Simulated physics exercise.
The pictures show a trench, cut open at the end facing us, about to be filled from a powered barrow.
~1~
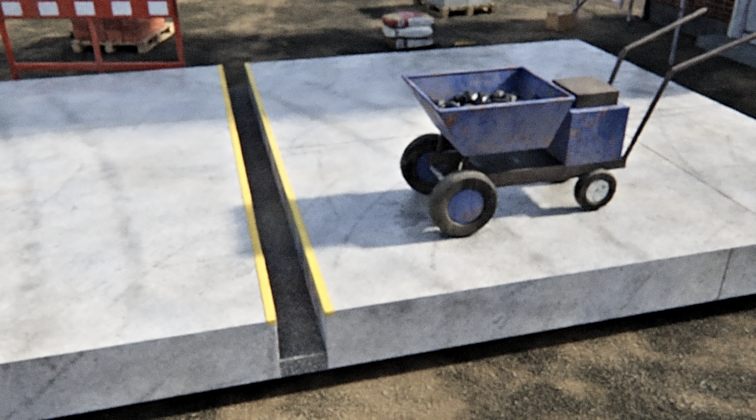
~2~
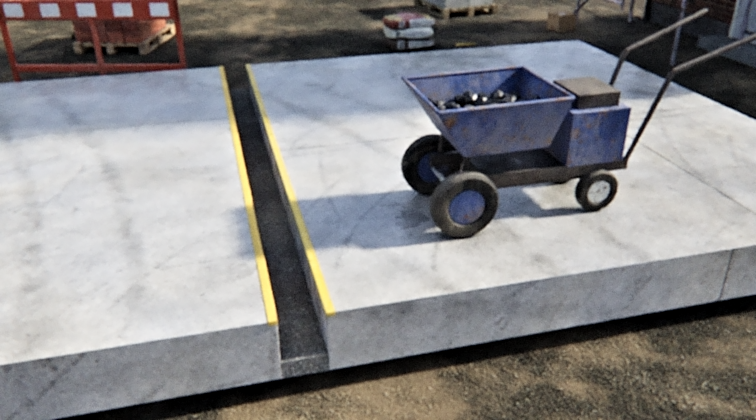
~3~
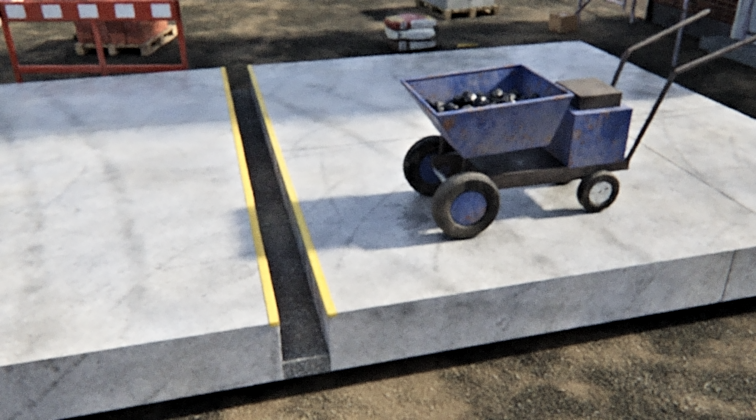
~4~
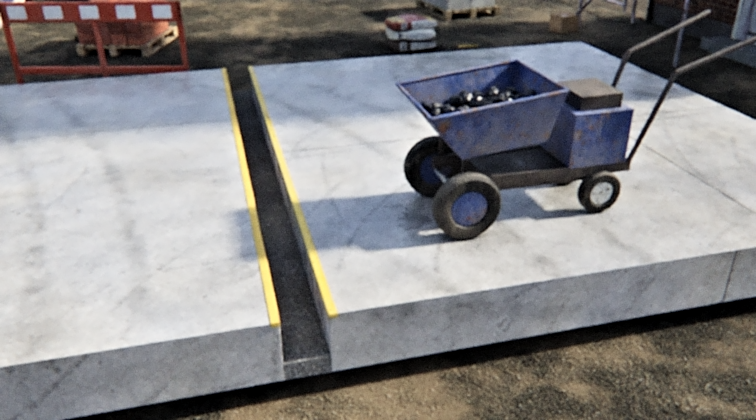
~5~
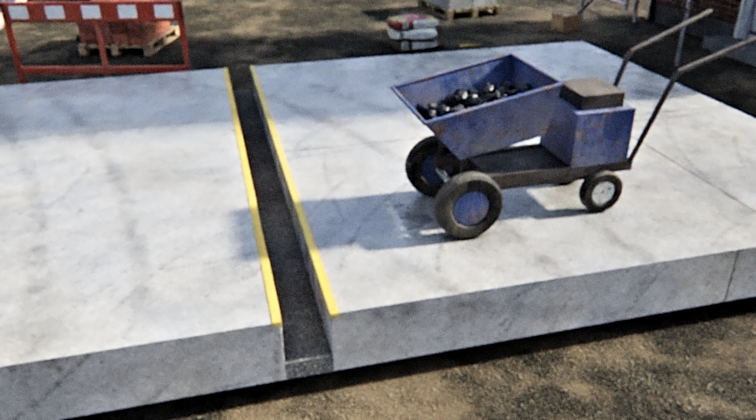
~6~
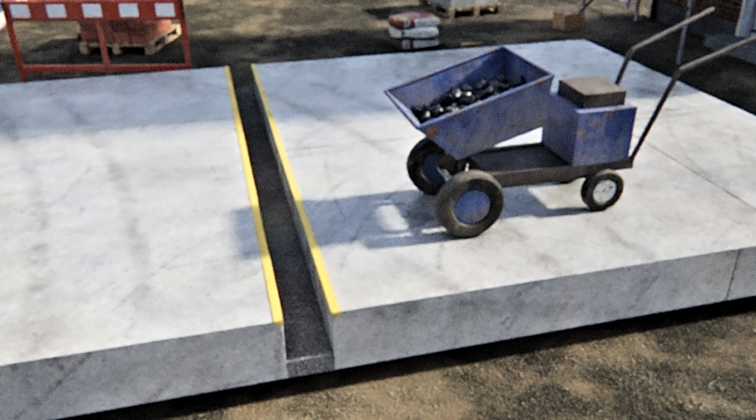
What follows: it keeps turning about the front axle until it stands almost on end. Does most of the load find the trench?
It catches only the smaller part.
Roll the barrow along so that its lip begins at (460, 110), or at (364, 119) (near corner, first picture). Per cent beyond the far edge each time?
The first gives 0 %, the second 30 %.
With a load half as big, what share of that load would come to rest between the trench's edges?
It comes to 20 per cent or so.
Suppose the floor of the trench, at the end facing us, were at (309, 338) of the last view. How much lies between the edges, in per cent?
Near 30 %.
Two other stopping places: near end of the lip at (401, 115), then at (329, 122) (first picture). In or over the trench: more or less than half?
At the first place more than half, at the second the smaller part.
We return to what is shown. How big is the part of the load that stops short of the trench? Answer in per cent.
It comes to 50 per cent or so.
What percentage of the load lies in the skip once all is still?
About 25 per cent.
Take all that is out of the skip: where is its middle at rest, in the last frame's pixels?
At about (320, 226).
Soon after the last picture, skip tipped steeply; all in the skip.
A little later, skip tipped right over; nearly all in the skip; a small part short of the trench.
Later still, skip tipped right over; about a third in the skip; about half short of the trench; about a quarter in or heaped over the trench.
By the end, skip tipped right over; about a quarter in the skip; about half short of the trench; about a quarter in or heaped over the trench; none beyond it.
